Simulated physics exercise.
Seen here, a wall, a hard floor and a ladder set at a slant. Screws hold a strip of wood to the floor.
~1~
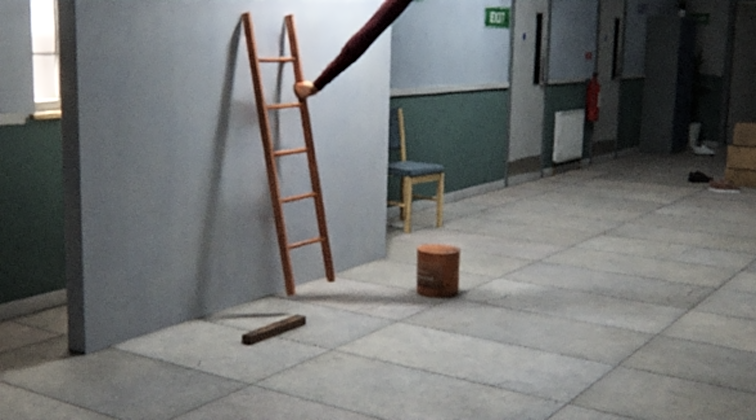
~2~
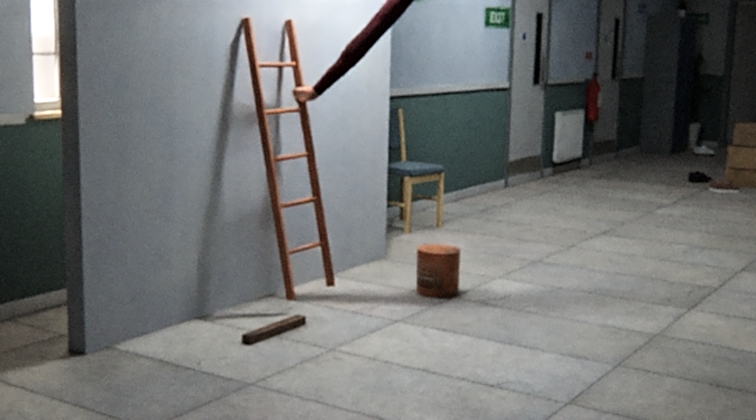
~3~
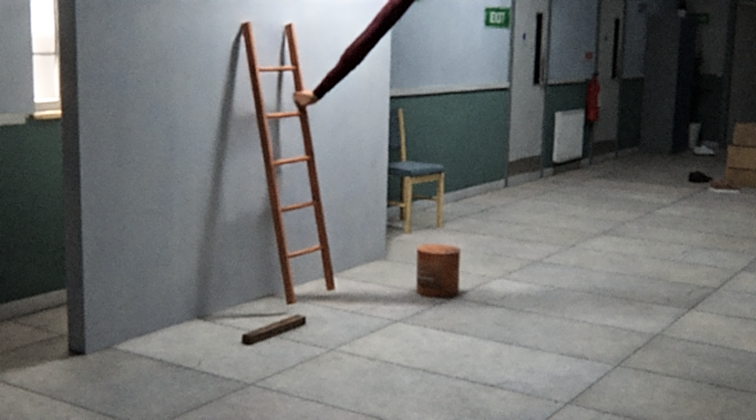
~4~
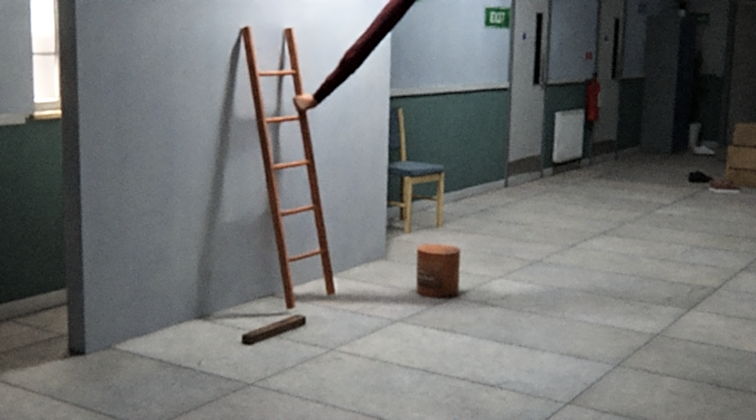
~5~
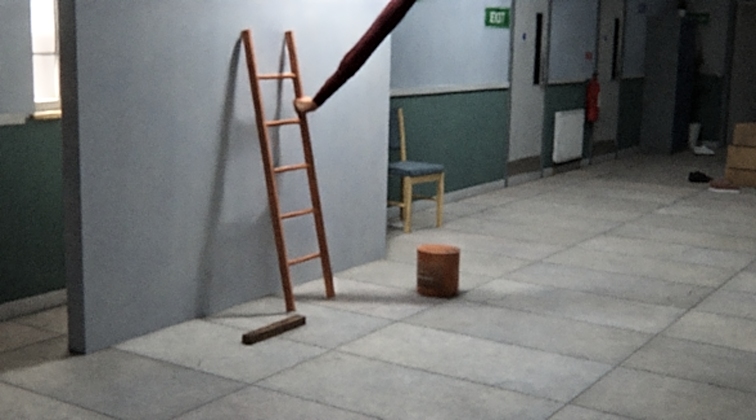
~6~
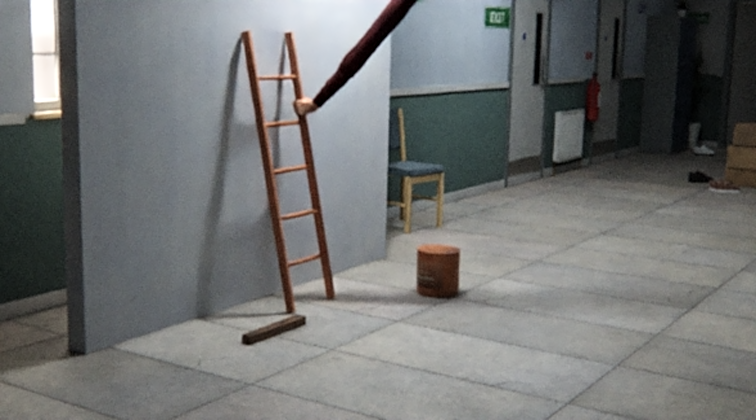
An arm in a dark red sleeve held an orange ladder leaning against a grey wall and lowered it slightly toward the wooden strip on the floor, then kept holding it, while the orange pail stayed still.
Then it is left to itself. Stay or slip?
Here the orange ladder holds its place.
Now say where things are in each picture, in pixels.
The first frame shows still on the way; orange ladder (290, 152); batten (275, 329).
The second frame shows still on the way; orange ladder (290, 157); orange pail (438, 271).
The third frame shows still on the way; orange ladder (290, 161); batten (275, 329).
The fourth frame shows still on the way; orange ladder (290, 165); orange pail (438, 271).
The fifth frame shows still on the way; orange ladder (290, 168); batten (275, 329).
The sixth frame shows in place, still held; orange ladder (290, 170); orange pail (438, 271).
Then, 0.46 s on from there, orange ladder at rest near (290, 170).
In the end, the orange ladder remains leaning, near (290, 170); the other things unmoved.
